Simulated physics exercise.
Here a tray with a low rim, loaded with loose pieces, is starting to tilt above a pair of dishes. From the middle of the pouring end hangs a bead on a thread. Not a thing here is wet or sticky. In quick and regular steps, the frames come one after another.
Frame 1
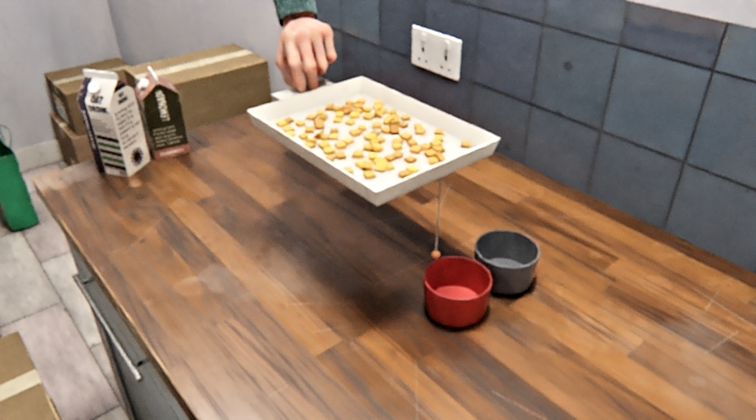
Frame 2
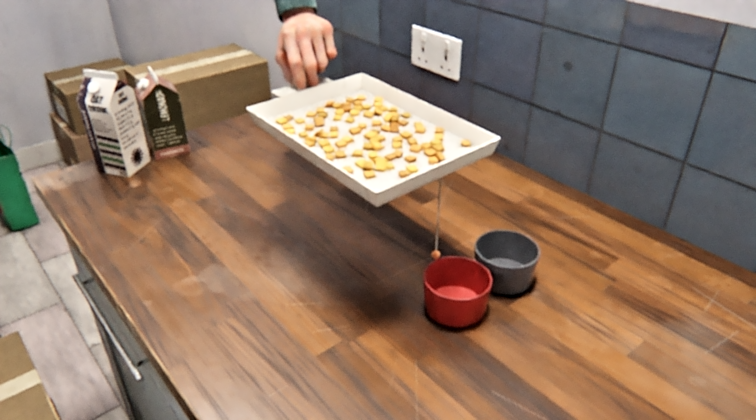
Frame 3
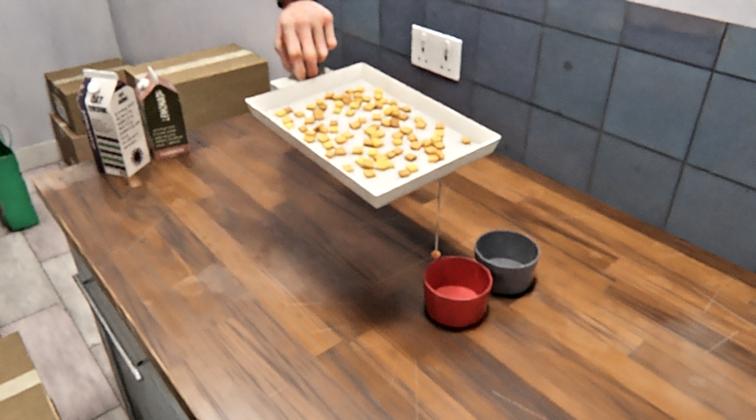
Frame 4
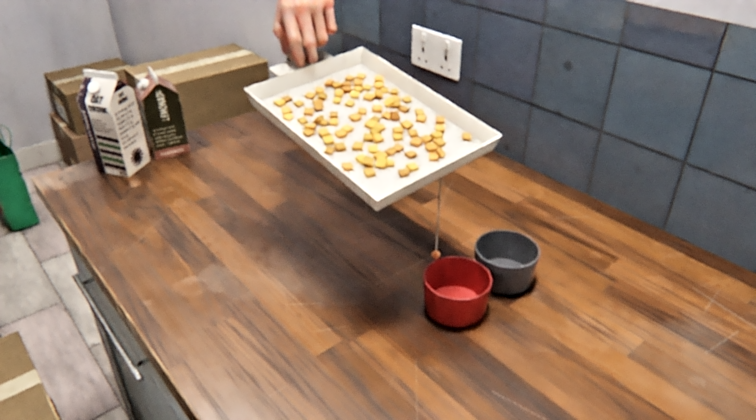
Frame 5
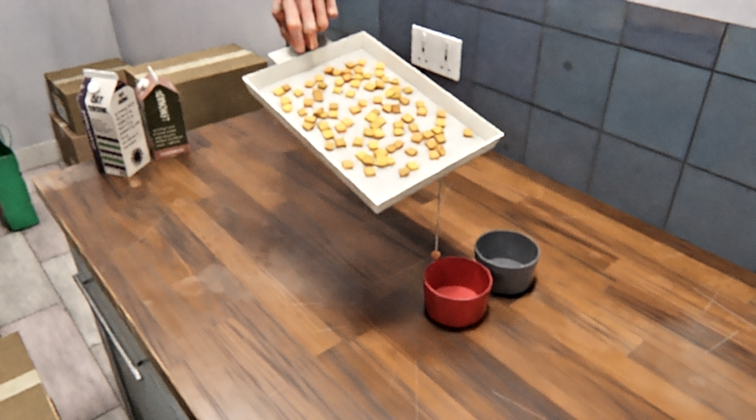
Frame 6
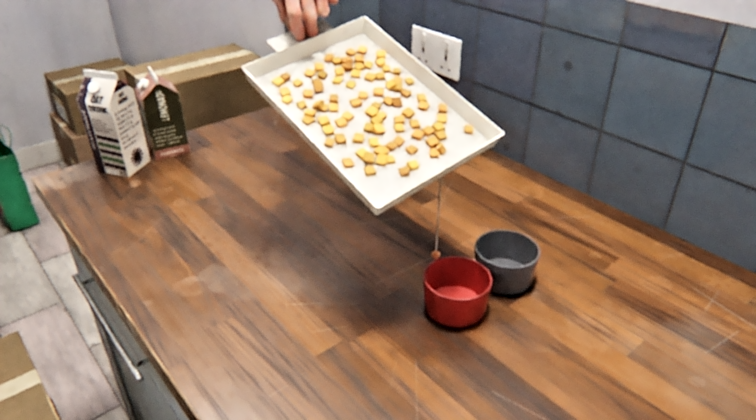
A hand raises the back of a white tray of cereal squares, tilting it steadily.
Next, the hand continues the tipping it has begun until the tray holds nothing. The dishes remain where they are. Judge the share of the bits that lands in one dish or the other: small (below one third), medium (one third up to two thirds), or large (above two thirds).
The share is small.
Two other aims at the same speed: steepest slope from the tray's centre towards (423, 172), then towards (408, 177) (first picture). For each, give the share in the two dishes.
In order, 50 in a hundred and 30 in a hundred.
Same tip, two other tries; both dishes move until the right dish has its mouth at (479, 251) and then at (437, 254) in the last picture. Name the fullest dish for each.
In turn: The dish on the left-hand side, then the dish on the left-hand side.
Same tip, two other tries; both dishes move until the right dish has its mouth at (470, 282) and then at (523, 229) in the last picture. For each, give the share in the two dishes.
Around 30 and then 0 per cent.
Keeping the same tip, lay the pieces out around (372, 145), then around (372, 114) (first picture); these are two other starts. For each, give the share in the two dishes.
Shares: 10 % for the first, 0 % for the second.
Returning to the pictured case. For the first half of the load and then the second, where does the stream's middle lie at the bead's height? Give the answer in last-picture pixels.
Early half: (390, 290); late half: (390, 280).
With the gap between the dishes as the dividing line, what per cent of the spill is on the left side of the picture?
It amounts to some 100 percent.
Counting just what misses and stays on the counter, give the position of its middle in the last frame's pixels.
Near (387, 335).
Soon after the last picture, tray tipped steeply; all on the tray.
A little later, tray tipped past a quarter turn; about two thirds on the tray; about a quarter outside both; a small part in the air.
Later still, tray tipped past a quarter turn; a small part in the left dish; nearly all outside both.
At rest, tray tipped past a quarter turn; a small part in the left dish; none in the right dish; nearly all outside both.
